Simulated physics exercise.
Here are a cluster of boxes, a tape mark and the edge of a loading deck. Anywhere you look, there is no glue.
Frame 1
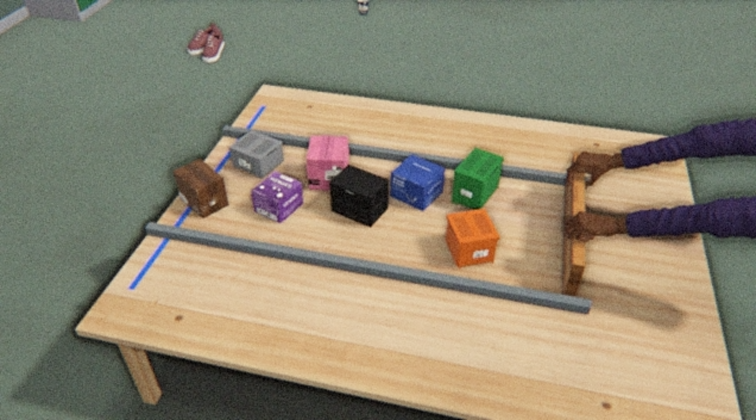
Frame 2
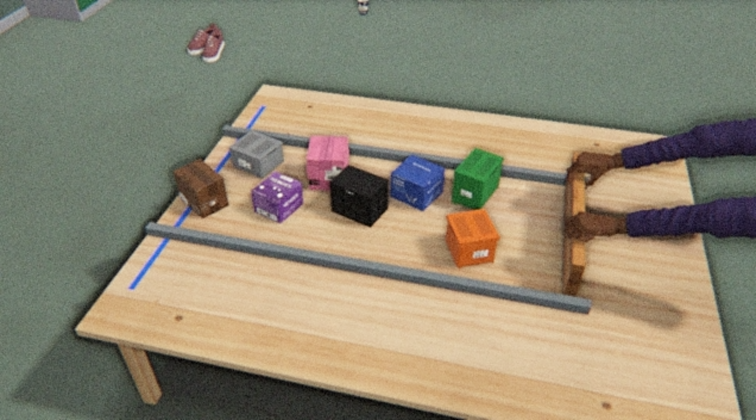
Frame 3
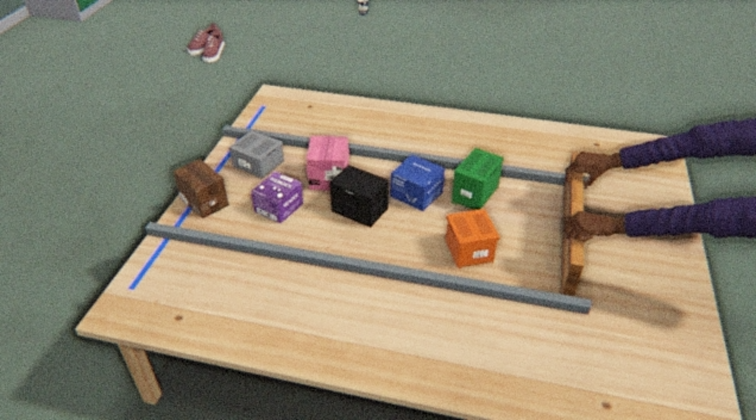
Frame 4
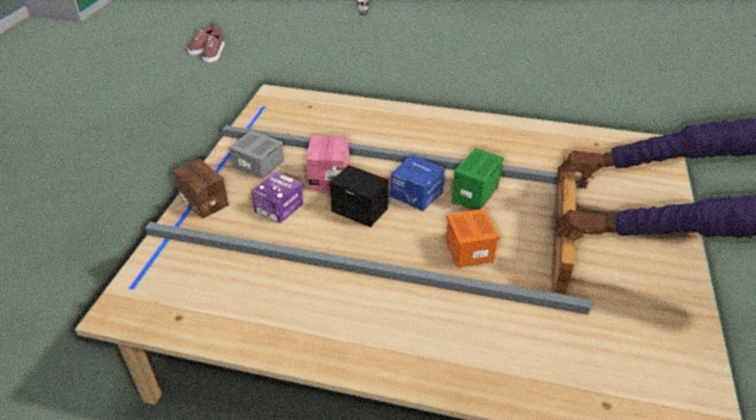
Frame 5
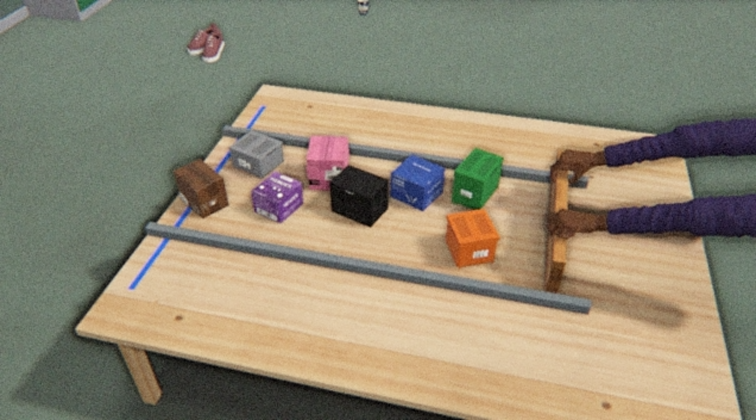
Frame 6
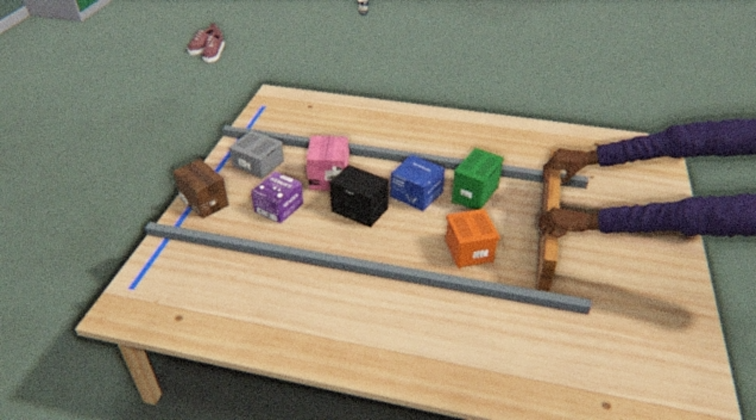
Wooden plank, held by two hands, sliding slightly left between two rails toward eight still, coloured boxes on a wooden table.
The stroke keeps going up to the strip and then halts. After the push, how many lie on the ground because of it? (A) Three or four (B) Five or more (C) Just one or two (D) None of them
(B) Five or more.
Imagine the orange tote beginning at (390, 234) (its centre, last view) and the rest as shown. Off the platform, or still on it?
In that case it never drops.
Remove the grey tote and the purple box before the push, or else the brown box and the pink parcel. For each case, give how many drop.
4 and 4.
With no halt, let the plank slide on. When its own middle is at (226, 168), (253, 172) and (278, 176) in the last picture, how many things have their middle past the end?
Respectively, 6, 3 and 2.
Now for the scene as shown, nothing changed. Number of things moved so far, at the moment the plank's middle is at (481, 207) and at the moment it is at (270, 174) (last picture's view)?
Tally: 2; 8.
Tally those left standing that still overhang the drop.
I get 2.
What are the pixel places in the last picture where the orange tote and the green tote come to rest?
In the last picture, roughly (175, 186) and (210, 142).
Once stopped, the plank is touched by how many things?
Tally at the end: 2.
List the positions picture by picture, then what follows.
Brown box (201, 188); grey tote (257, 155); purple box (278, 197); plank (574, 222); tape (209, 182), in the first frame.
Grey tote (257, 155); black crate (359, 196), in the second frame.
Purple box (278, 197); pink parcel (328, 164), in the third frame.
Brown box (201, 189); green tote (477, 180), in the fourth frame.
Grey tote (257, 155); blue box (417, 183), in the fifth frame.
Brown box (201, 189); grey tote (257, 155); purple box (278, 197); plank (549, 218); tape (209, 182), in the sixth frame.
Early on, none off yet; brown box at rest near (201, 189); grey tote at rest near (257, 155); purple box at rest near (278, 197).
Finally, the number that fall off is five or more; lost, blue box, black crate, pink parcel, purple box, grey tote and brown box.
